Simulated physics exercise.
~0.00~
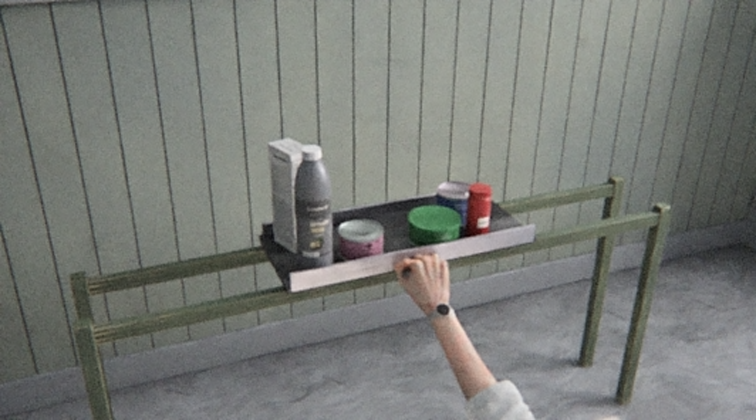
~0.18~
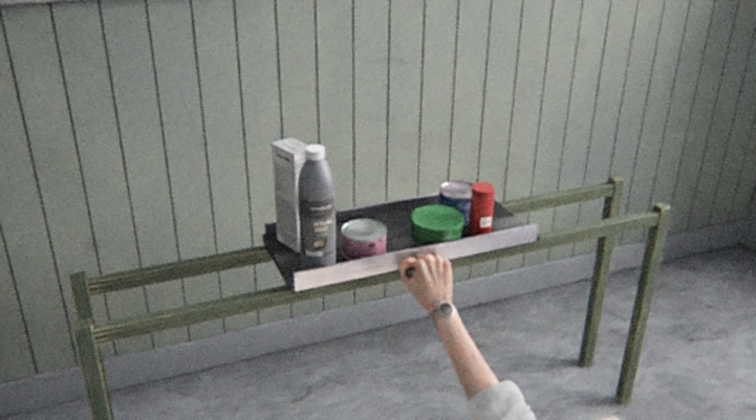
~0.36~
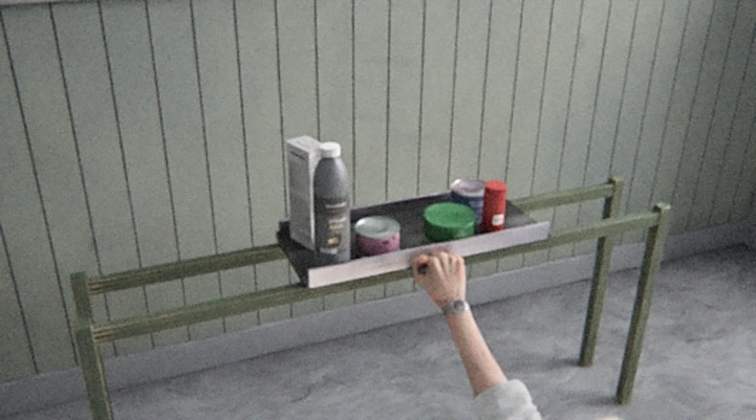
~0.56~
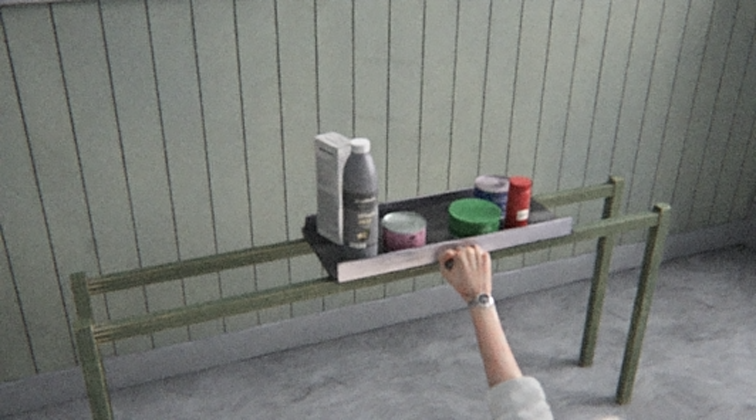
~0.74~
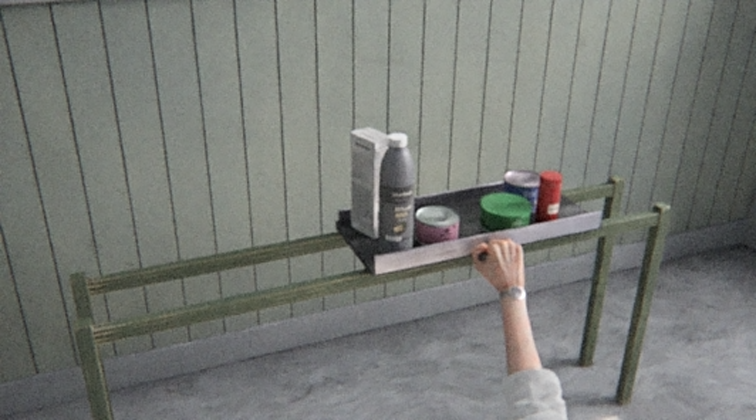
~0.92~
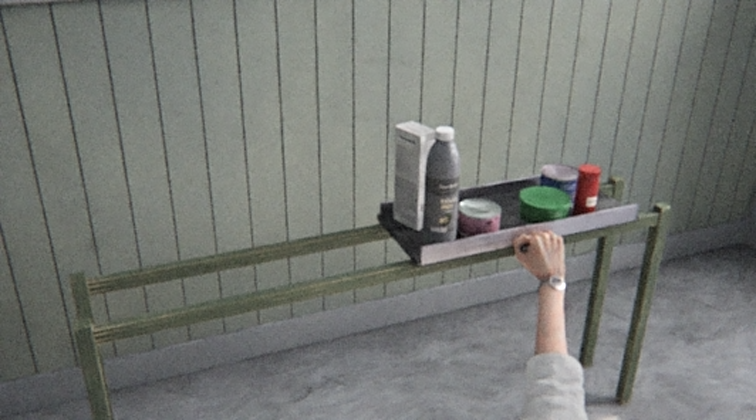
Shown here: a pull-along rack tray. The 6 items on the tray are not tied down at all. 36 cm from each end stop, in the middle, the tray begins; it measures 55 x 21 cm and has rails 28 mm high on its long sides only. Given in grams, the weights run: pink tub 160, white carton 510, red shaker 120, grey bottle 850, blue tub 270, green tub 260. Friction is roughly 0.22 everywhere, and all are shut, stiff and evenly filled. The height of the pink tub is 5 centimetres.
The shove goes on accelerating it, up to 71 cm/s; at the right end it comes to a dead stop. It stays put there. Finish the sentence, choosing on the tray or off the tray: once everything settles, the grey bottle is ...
... On the tray.
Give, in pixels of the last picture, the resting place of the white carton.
End point: Approx. (491, 164).
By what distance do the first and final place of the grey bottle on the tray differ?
Around 11 centimetres.
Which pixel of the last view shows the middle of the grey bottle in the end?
Roughly at pixel (520, 175).
By 1.12 s, tray 36 cm right; grey bottle 5 cm from its spot near (496, 179); white carton 5 cm from its spot; red shaker 5 cm from its spot.
By 1.22 s, tray 36 cm right; grey bottle 9 cm from its spot near (512, 176); white carton 9 cm from its spot; red shaker 9 cm from its spot.
When it is over (1.7 s), not toppled but over 5 cm from the start, pink tub, white carton, red shaker, grey bottle, blue tub and green tub. In the last view, grey bottle near (520, 175).
